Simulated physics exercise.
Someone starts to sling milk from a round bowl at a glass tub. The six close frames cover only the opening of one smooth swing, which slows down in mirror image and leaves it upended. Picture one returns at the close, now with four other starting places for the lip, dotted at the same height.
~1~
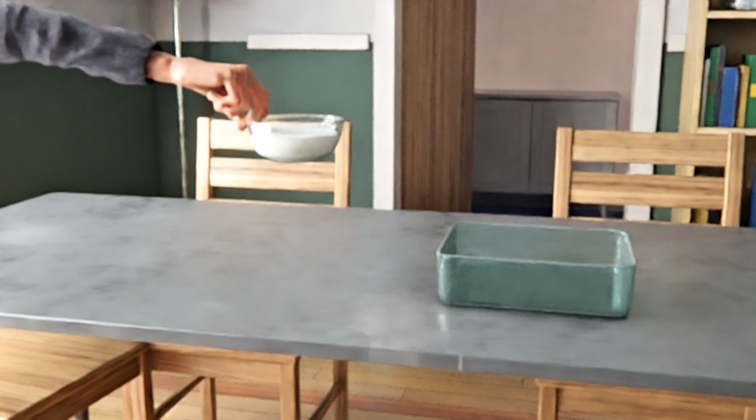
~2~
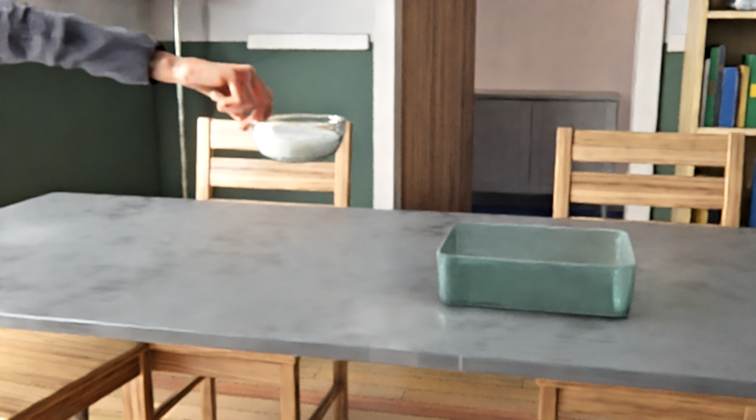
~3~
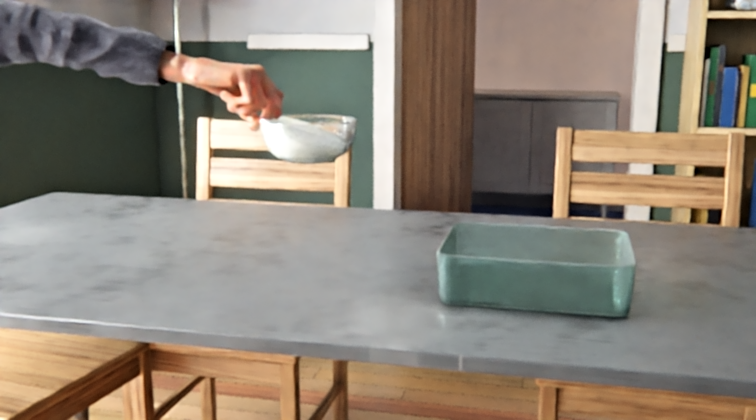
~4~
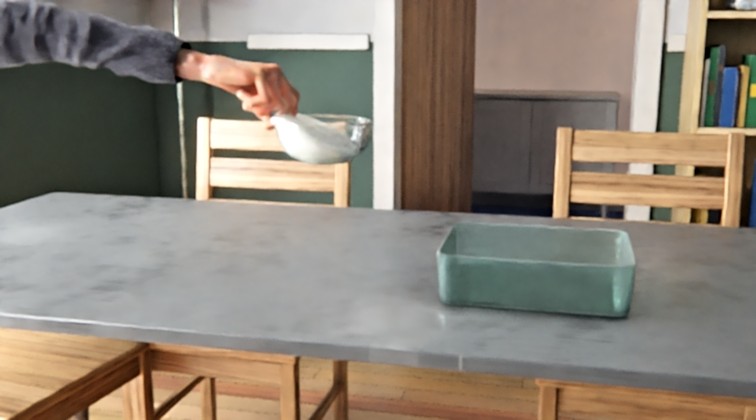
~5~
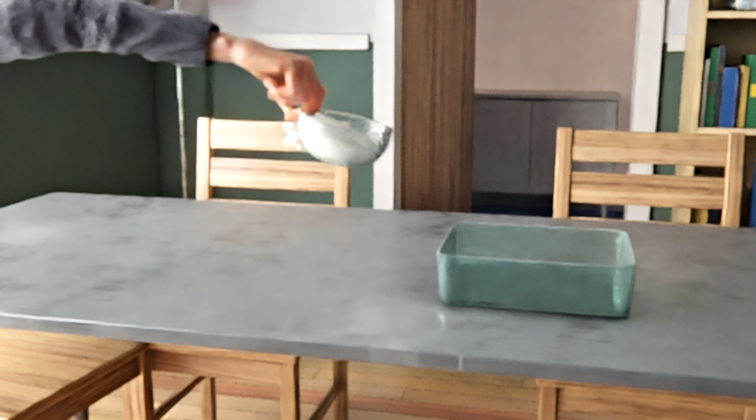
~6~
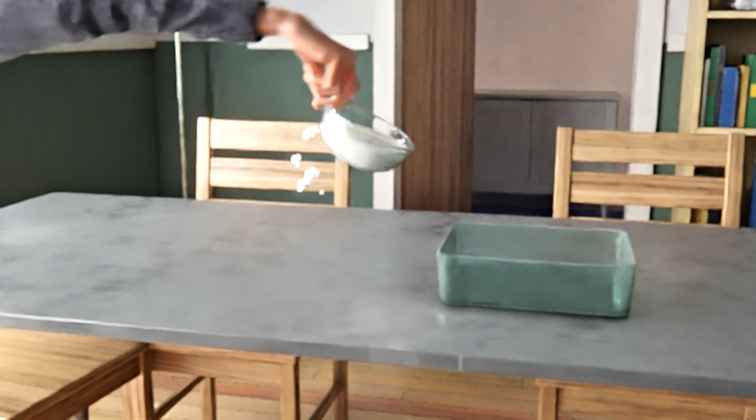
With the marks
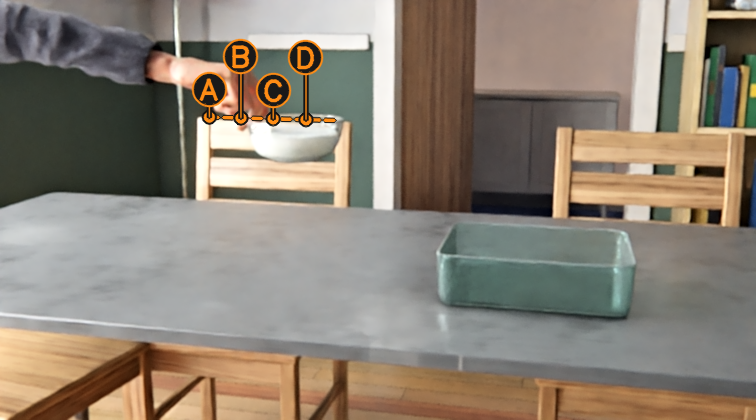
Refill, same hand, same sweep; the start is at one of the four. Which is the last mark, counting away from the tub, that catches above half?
Go for D.
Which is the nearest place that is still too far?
Here it is place C.
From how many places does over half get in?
One.
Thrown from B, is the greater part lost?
Yes.
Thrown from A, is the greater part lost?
Yes, that goes wrong.
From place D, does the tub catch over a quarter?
Yes.
On the marked copy, A at (209, 117); B at (240, 118); C at (273, 118); D at (305, 119).
If A is chosen, about 0 % lands in the tub, 100 % falls short.
If B is chosen, about 0 % lands in the tub, 98 % falls short.
If C is chosen, about 28 % lands in the tub, 63 % falls short and 9 % goes beside or beyond.
If D is chosen, about 67 % lands in the tub, 19 % falls short and 14 % goes beside or beyond.
